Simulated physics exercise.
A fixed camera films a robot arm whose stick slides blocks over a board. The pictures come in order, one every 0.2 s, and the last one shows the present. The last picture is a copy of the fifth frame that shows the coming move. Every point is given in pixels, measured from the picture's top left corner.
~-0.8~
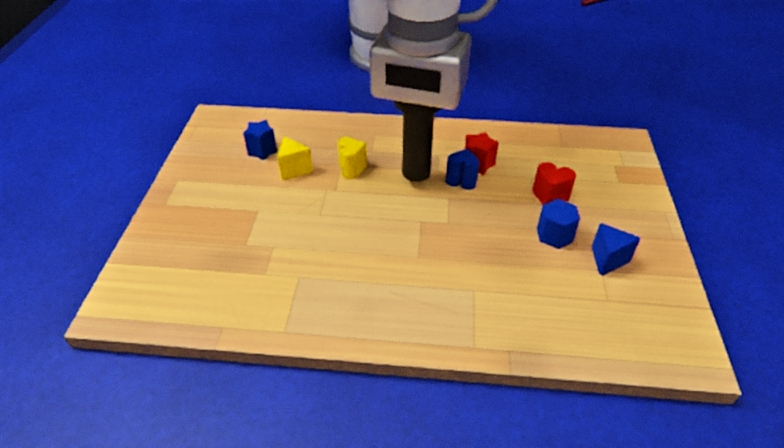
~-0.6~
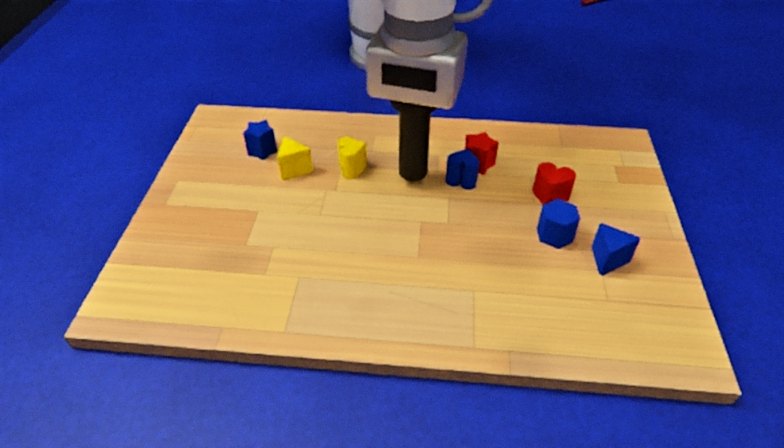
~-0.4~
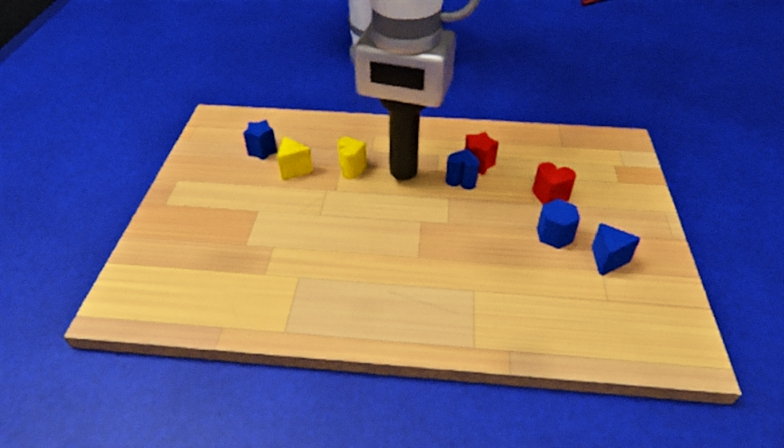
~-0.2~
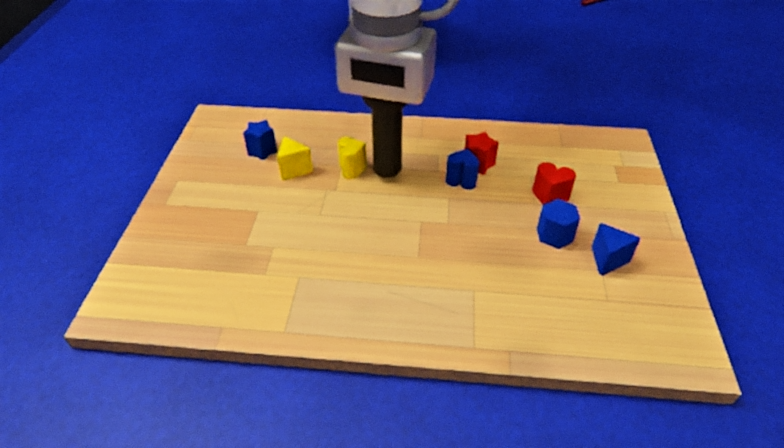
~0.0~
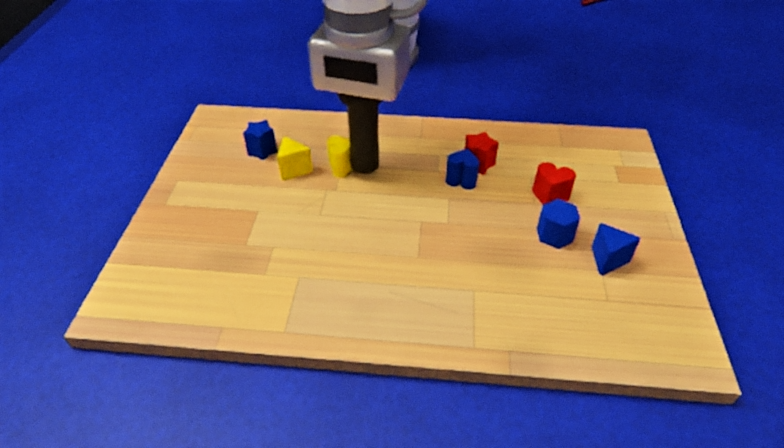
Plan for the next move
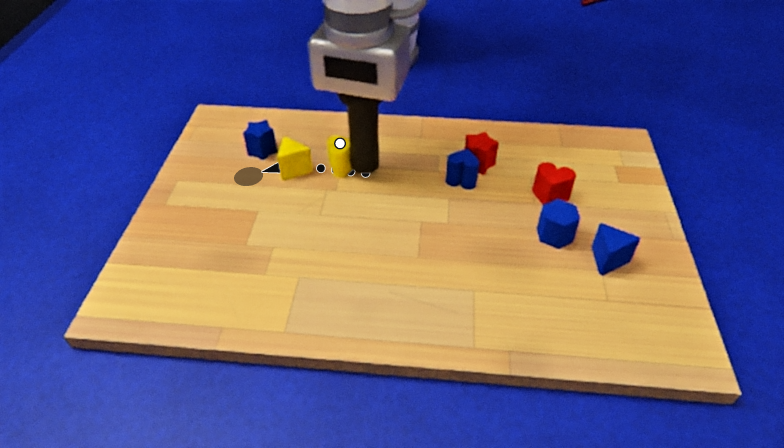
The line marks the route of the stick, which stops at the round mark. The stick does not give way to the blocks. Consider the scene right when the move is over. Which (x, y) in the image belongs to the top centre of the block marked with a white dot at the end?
Its top face will be centred at roughly (268, 129).
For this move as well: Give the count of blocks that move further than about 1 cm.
The push will move three blocks or more.
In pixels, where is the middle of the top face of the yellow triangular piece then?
I'd place it at (220, 163), taking the centre of its top.
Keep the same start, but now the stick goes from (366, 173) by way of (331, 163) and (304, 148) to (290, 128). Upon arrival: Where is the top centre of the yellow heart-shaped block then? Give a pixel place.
My prediction: (274, 130).
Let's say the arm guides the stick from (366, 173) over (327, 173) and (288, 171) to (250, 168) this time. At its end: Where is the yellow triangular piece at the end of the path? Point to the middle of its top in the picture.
If I read the scene right, the answer is (219, 147).
The drawn path runs from (366, 173) by way of (327, 169) and (288, 167) to (249, 176); the dot is on the yellow heart-shaped block.
On the path given first. One third of the way, stick (325, 161); yellow triangular piece (283, 148), turned 25° clockwise; yellow heart-shaped block (301, 138).
Two thirds of the way, stick (286, 158); blue star (251, 124), turned 30° anticlockwise; yellow triangular piece (260, 151), turned 15° clockwise; yellow heart-shaped block (272, 130), turned 30° clockwise.
At the end, stick (247, 168); blue star (248, 123), turned 20° anticlockwise; yellow triangular piece (220, 163); yellow heart-shaped block (268, 129), turned 40° clockwise.
